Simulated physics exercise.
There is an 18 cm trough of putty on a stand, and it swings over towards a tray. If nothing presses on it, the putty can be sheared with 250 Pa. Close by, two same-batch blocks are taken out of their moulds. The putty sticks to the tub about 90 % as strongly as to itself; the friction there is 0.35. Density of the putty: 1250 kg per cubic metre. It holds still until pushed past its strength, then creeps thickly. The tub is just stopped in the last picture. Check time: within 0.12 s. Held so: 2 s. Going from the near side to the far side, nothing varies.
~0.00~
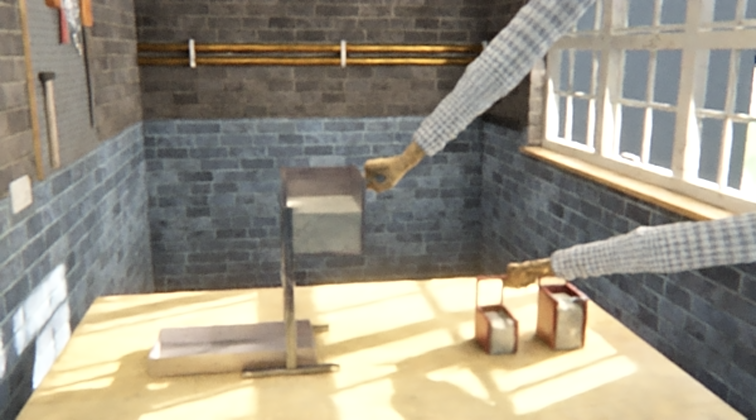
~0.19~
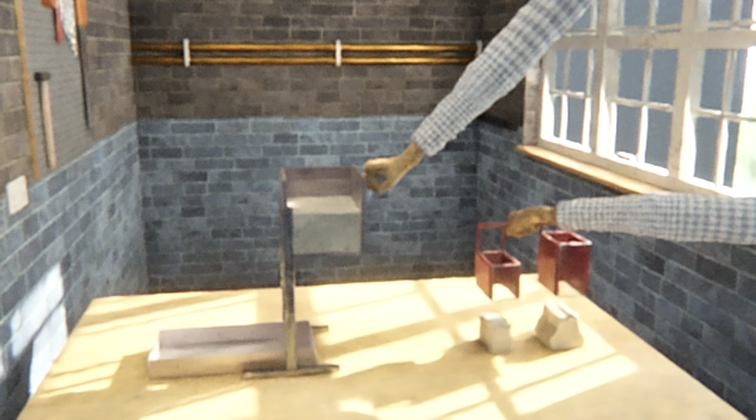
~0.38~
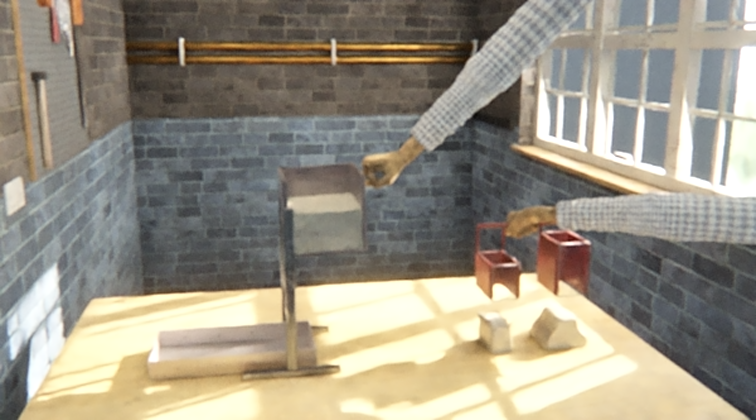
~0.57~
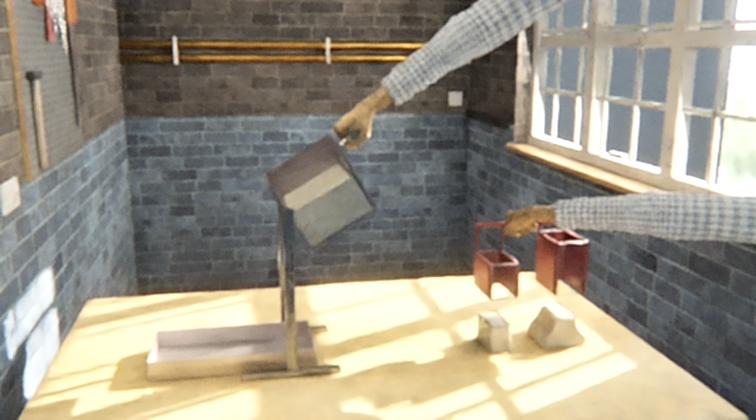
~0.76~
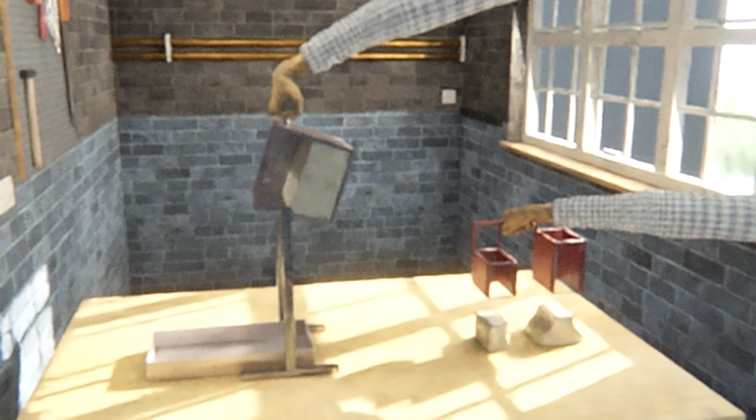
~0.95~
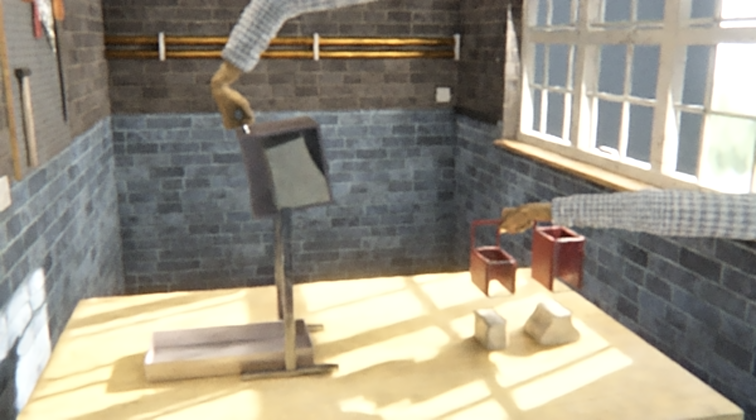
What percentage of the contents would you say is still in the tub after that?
I would say about 46 %.
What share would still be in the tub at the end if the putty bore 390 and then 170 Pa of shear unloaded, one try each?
55 %, then 40 %.
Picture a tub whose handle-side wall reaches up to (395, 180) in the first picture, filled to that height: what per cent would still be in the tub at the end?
Then near 30 % stays in the tub.
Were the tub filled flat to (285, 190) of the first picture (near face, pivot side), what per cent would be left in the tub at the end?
About 30 %.
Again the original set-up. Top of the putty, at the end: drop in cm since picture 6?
About 11 cm.
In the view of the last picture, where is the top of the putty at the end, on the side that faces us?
On the near face, the top ends up close to (309, 185).
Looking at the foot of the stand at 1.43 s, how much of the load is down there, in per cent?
Some 45 % has got all the way down.
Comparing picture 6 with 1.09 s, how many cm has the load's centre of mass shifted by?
It has moved close to 7 cm.
By 1.09 s, the tub is at 99 degrees and holds 82 %.
By 1.26 s, the tub is at 99 degrees and holds 49 %.
By 1.43 s, the tub is at 99 degrees and holds 46 %.
By 1.60 s, the tub is at 99 degrees and holds 46 %.
By 2.95 s, at the end, the tub is at 99 degrees and holds 46 %.
